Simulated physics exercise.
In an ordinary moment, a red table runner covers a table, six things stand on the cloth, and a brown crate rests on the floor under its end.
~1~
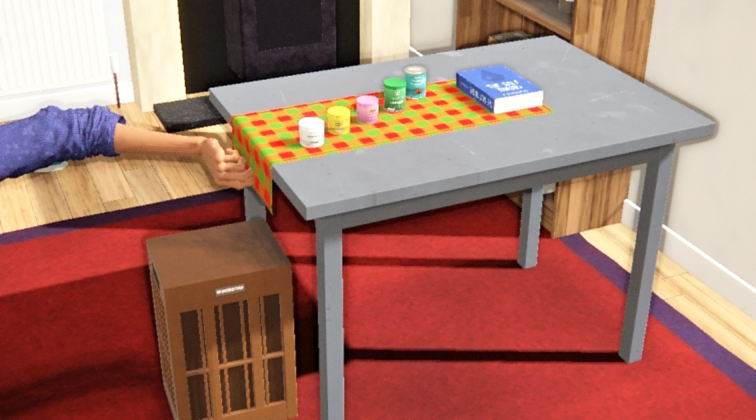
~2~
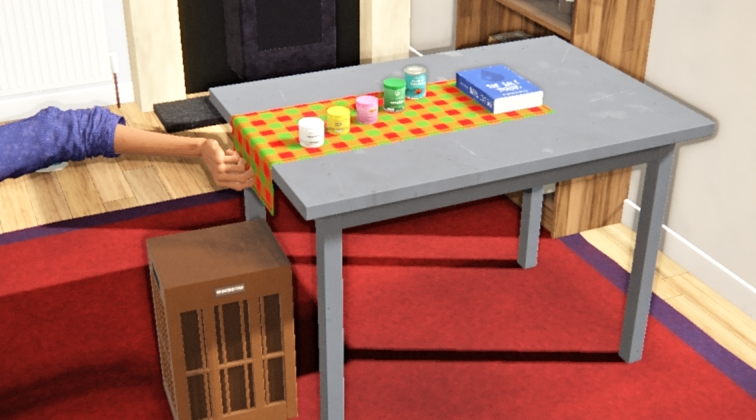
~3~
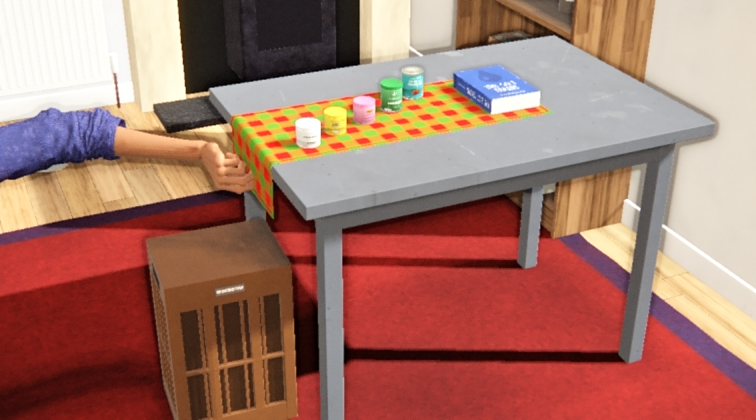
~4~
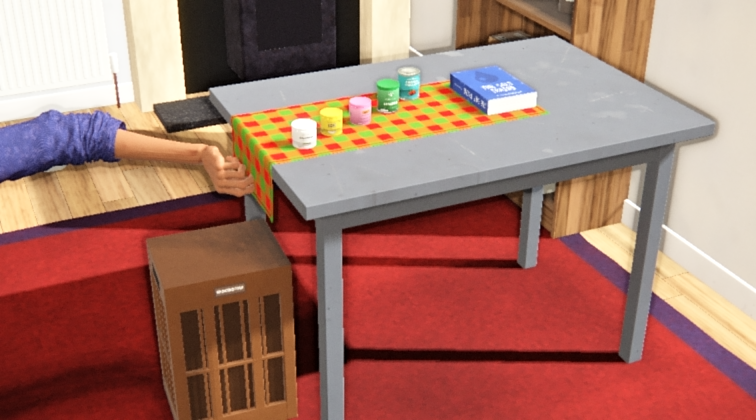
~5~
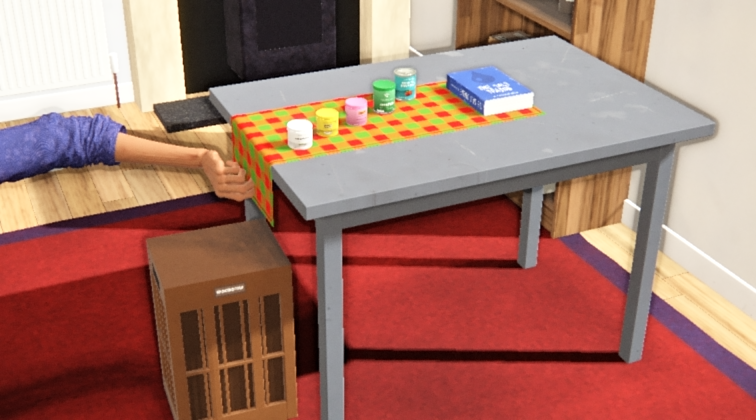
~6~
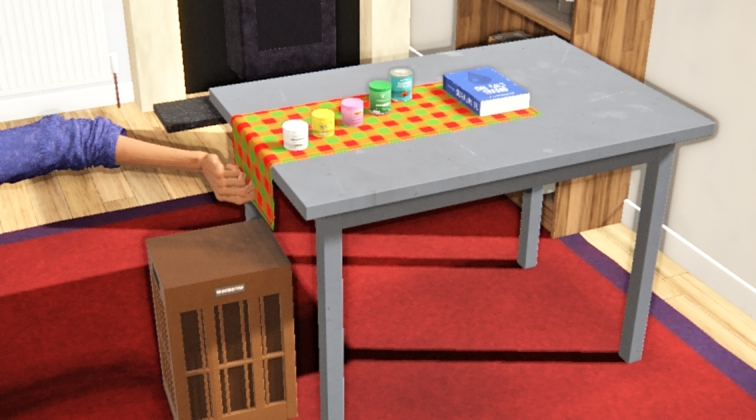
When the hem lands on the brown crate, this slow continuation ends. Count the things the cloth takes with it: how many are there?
Going over the edge will be one of them.
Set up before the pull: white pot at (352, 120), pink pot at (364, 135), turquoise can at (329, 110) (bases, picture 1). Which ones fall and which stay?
As for the white pot, it stays where it is; the pink pot stays where it is; the turquoise can stays where it is.
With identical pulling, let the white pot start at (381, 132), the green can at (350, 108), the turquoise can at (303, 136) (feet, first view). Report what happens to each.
White pot: Still up. Green can: Still up. Turquoise can: Gone off.
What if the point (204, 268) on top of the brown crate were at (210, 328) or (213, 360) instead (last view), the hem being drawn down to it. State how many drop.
We'd see 3, then 4.
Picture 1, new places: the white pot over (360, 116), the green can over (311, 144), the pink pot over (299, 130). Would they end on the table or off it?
The white pot will stay where it is, the green can will end up down, and the pink pot will end up down.
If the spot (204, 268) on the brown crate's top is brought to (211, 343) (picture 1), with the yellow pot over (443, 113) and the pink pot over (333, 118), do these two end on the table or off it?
So the yellow pot stays there, and the pink pot leaves.
Soon after, hem near (254, 224); all still up.
After that, hem on the crate; white pot gone.
In the end, hem on the crate; white pot gone. It carries off one.
